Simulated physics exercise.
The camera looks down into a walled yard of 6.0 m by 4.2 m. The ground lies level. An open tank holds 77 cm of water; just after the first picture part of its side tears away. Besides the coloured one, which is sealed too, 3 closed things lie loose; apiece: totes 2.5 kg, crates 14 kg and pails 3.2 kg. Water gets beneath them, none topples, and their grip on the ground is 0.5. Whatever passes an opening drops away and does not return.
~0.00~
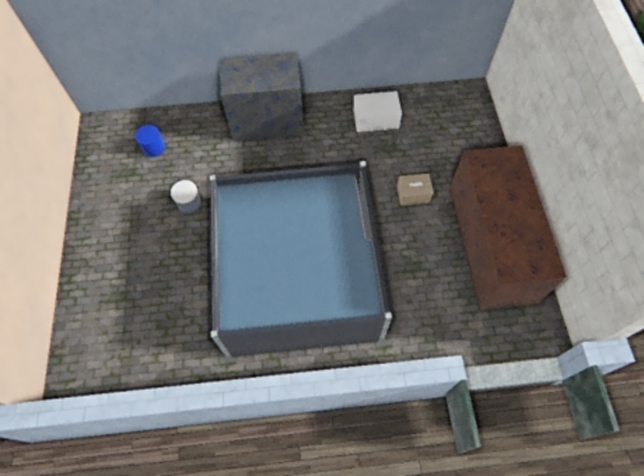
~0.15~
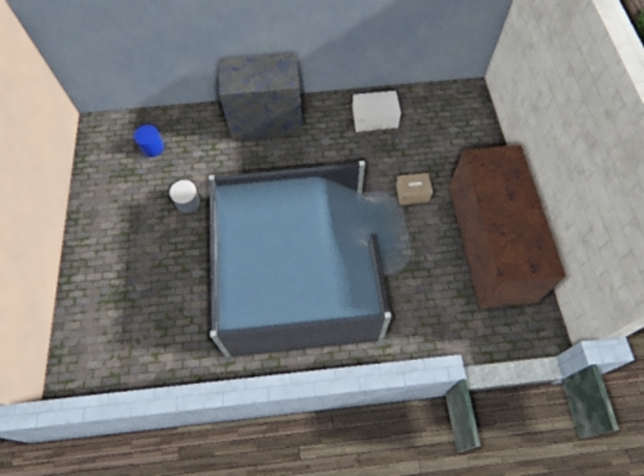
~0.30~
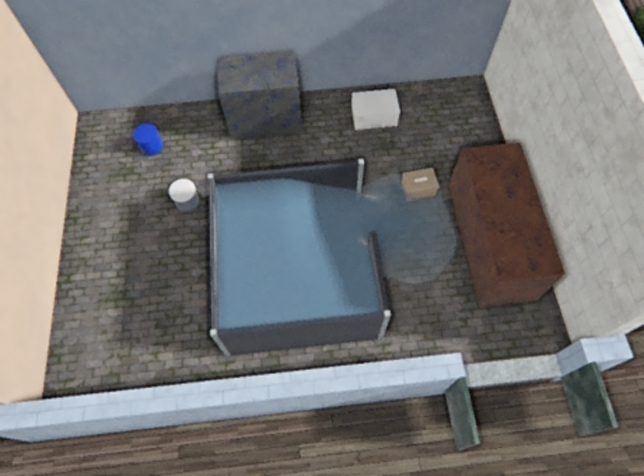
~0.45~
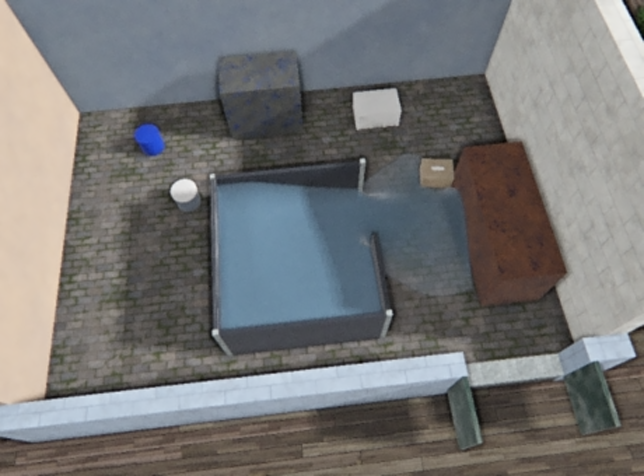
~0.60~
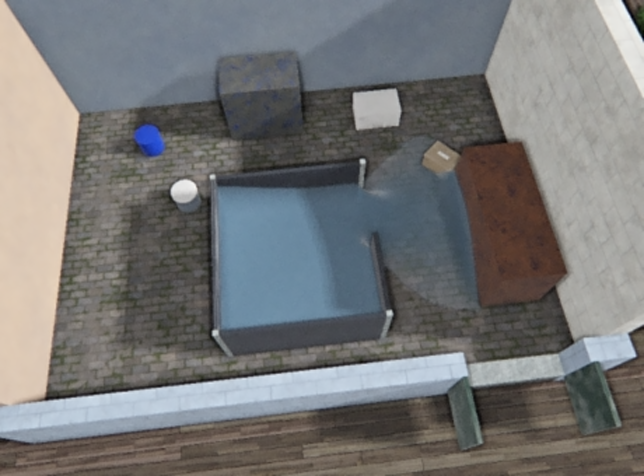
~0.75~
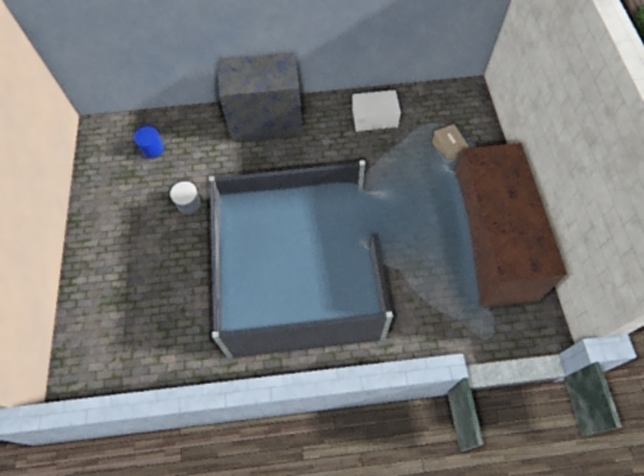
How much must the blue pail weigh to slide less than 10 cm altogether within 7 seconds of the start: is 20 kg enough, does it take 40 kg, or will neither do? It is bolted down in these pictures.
I expect that the lower weight is enough.
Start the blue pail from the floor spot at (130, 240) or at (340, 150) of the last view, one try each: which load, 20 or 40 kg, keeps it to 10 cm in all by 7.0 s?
In turn: The smaller is enough; the smaller is enough.
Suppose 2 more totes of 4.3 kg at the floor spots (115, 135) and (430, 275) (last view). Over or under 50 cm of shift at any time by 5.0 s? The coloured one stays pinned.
In turn: Under, more.
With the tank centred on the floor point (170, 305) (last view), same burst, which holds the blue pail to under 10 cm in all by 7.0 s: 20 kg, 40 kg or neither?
In that case the smaller load will do.
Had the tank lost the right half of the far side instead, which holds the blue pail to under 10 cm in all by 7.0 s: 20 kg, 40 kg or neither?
Then the lower weight is enough.
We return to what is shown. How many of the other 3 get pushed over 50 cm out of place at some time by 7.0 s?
3 of them.
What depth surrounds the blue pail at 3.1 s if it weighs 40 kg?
About 0 cm.
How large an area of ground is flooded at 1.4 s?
About 9.5 m2.
After 1.4 s the blue pail would be 0 cm from its start with 20 kg and 0 cm from its start with 40 kg; 0 cm of water round it then.
After 3.1 s the blue pail would be 0 cm from its start with 20 kg and 0 cm from its start with 40 kg; 0 cm of water round it then.
After 4.9 s the blue pail would be 0 cm from its start with 20 kg and 0 cm from its start with 40 kg; 2 cm of water round it then.
After 7.0 s the blue pail would be 0 cm from its start with 20 kg and 0 cm from its start with 40 kg; 6 cm of water round it then.
